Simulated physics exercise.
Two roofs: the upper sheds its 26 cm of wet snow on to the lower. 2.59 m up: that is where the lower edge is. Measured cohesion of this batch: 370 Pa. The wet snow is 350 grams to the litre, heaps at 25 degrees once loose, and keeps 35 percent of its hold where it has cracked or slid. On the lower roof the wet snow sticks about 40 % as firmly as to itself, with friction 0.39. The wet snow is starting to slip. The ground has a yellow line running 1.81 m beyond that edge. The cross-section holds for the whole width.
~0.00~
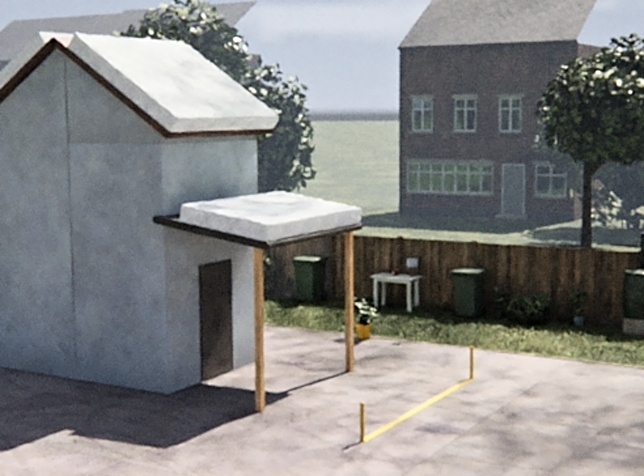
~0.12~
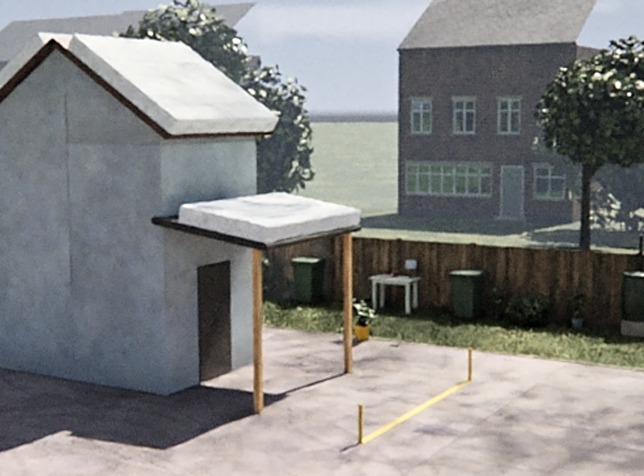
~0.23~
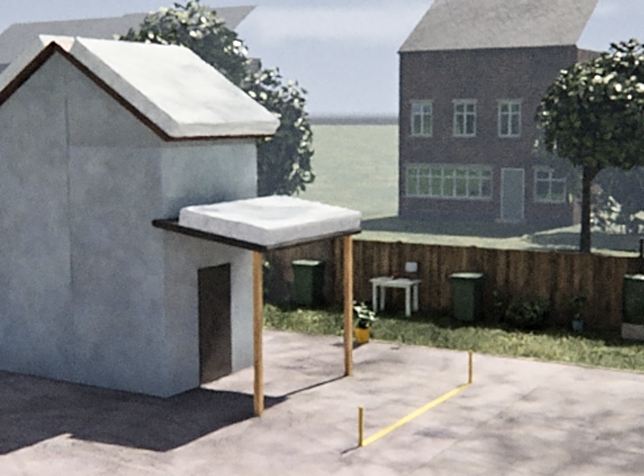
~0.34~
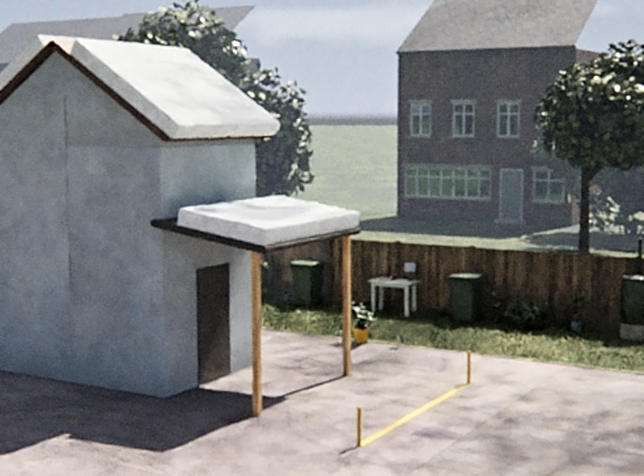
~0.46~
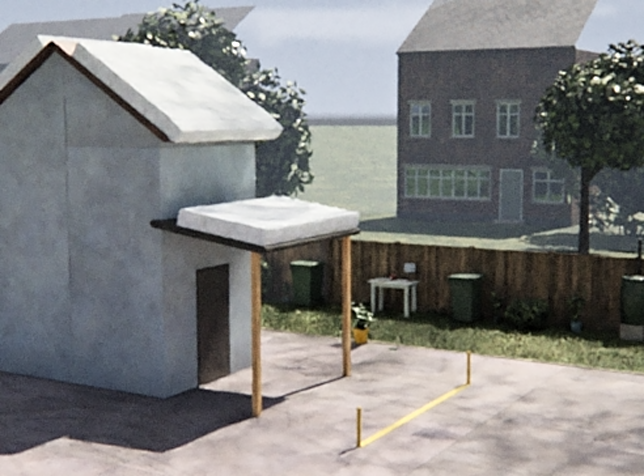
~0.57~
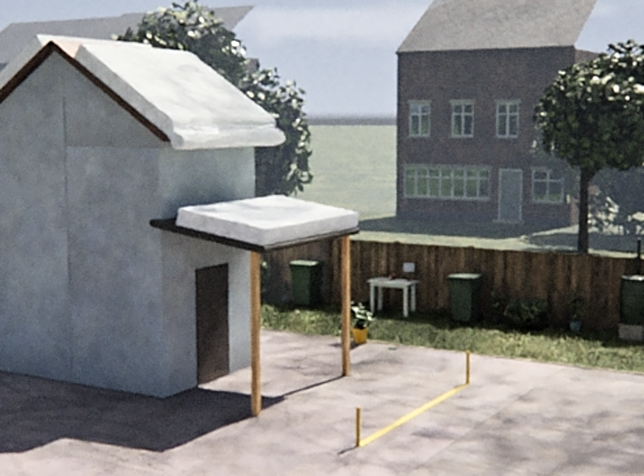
At the start, a thick layer of wet snow lies on the pale building's upper roof, above a snow-covered lower roof on wooden posts. The upper snow creeps slowly down the slope to the right, then cracks as its front edge pokes slightly past the eave, while the lower snow stays put.
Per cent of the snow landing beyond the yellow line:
Roughly 10 %.
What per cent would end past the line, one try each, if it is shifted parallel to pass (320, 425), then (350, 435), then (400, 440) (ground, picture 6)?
Roughly 25 %, then 16 %, then 6 %.
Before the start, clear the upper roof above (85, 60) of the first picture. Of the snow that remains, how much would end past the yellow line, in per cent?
3 %.
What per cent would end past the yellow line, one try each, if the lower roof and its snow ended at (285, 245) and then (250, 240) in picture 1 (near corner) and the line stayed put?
In that order: 4 %, 16 %.
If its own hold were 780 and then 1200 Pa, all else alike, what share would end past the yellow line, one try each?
You'd see 0 percent the first time and 0 percent the second.
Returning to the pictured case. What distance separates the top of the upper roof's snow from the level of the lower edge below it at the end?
0.7 m.
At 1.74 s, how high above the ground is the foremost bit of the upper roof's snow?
Measured height: Approx. 3.0 m.
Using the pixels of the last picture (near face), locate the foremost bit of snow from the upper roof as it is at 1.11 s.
It shows up near (220, 214) in the last picture.
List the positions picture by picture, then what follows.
The first frame shows leading edge of the wet snow at (171, 118).
The second frame shows leading edge of the wet snow at (171, 119), its middle shifted 9 mm.
The third frame shows leading edge of the wet snow at (172, 123), its middle shifted 3.4 cm, 1 % of it past the upper edge, in one piece.
The fourth frame shows leading edge of the wet snow at (173, 125), its middle shifted 7.6 cm, 3 % of it past the upper edge, in one piece.
The fifth frame shows leading edge of the wet snow at (176, 131), its middle shifted 14 cm, 6 % of it past the upper edge, cracking.
The sixth frame shows leading edge of the wet snow at (181, 136), its middle shifted 22 cm, 9 % of it past the upper edge, cracking.
After 1.11 s, none is below the lower edge and 0 % is past the line.
After 1.74 s, none is below the lower edge and 0 % is past the line.
After 2.37 s, 4 % is below the lower edge and 0 % is past the line.
After 3.00 s, 40 % is below the lower edge and 0 % is past the line.
After 4.50 s, at the end, 44 % is below the lower edge and 10 % is past the line.
